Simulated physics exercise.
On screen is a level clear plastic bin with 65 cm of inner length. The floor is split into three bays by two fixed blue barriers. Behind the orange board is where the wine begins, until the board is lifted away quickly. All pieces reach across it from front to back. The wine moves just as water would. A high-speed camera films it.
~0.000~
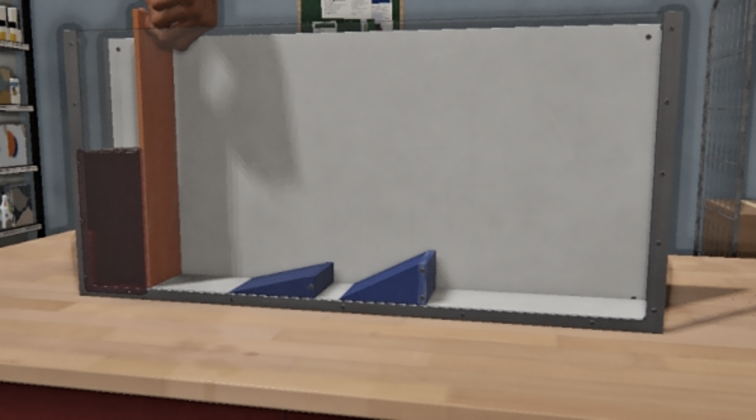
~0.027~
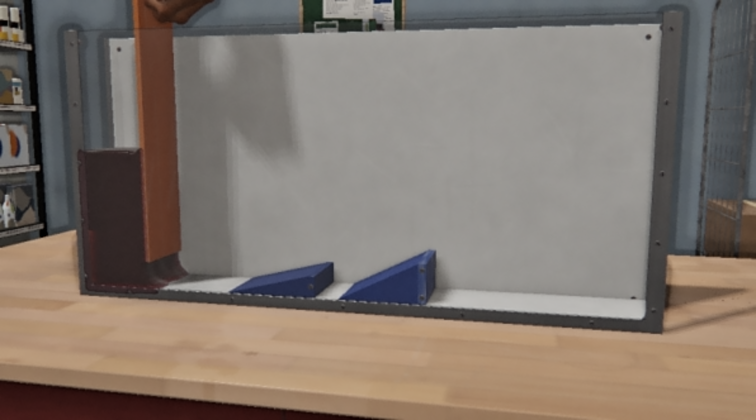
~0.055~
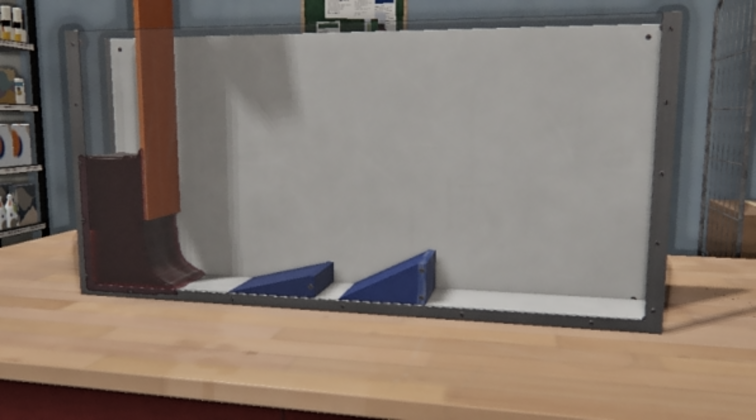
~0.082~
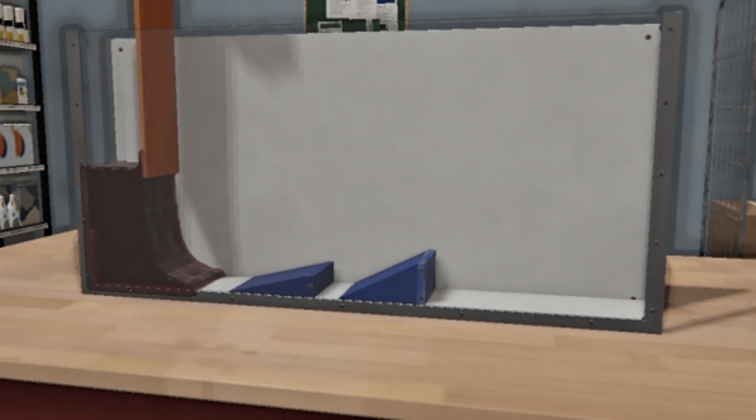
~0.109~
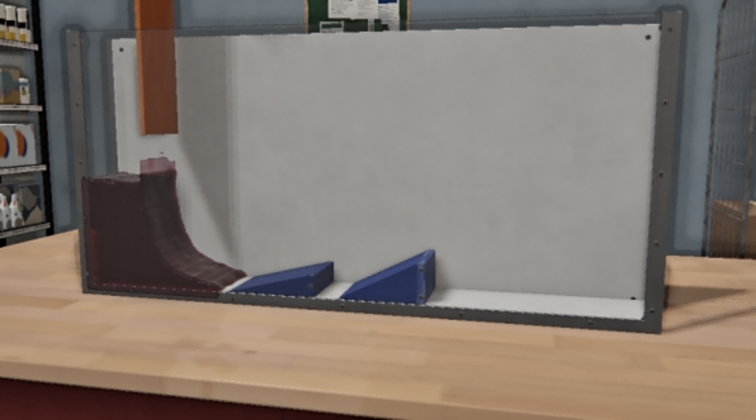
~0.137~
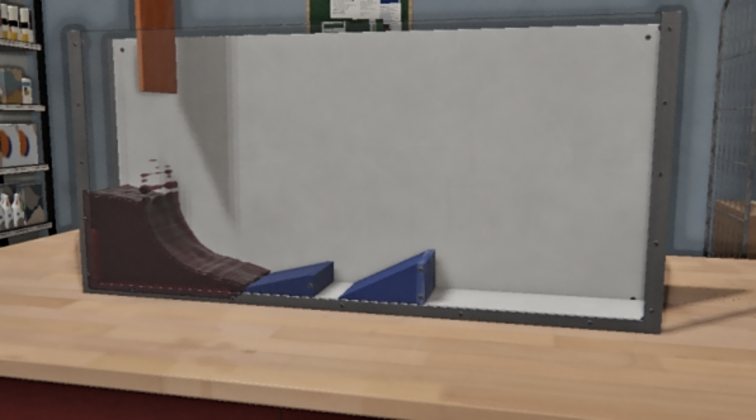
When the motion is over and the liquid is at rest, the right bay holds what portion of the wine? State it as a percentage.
The right bay holds roughly 42 per cent of the wine.
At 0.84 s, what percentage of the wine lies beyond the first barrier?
About 64 %.
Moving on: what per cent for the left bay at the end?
Around 46 percent.
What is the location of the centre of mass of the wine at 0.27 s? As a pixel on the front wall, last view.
Near (216, 269).
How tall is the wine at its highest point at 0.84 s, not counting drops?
Peak height: Approx. 4.5 cm.
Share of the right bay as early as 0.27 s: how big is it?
Share there: Around 0 %.
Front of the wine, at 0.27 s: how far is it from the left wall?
Roughly 40 cm out.
After 0.27 s 20 per cent is beyond the first barrier and 0 beyond the second.
After 0.47 s 51 per cent is beyond the first barrier and 29 beyond the second.
After 0.84 s 64 per cent is beyond the first barrier and 41 beyond the second.
In the end the left bay holds 46, the middle 13 and the right 41 per cent.
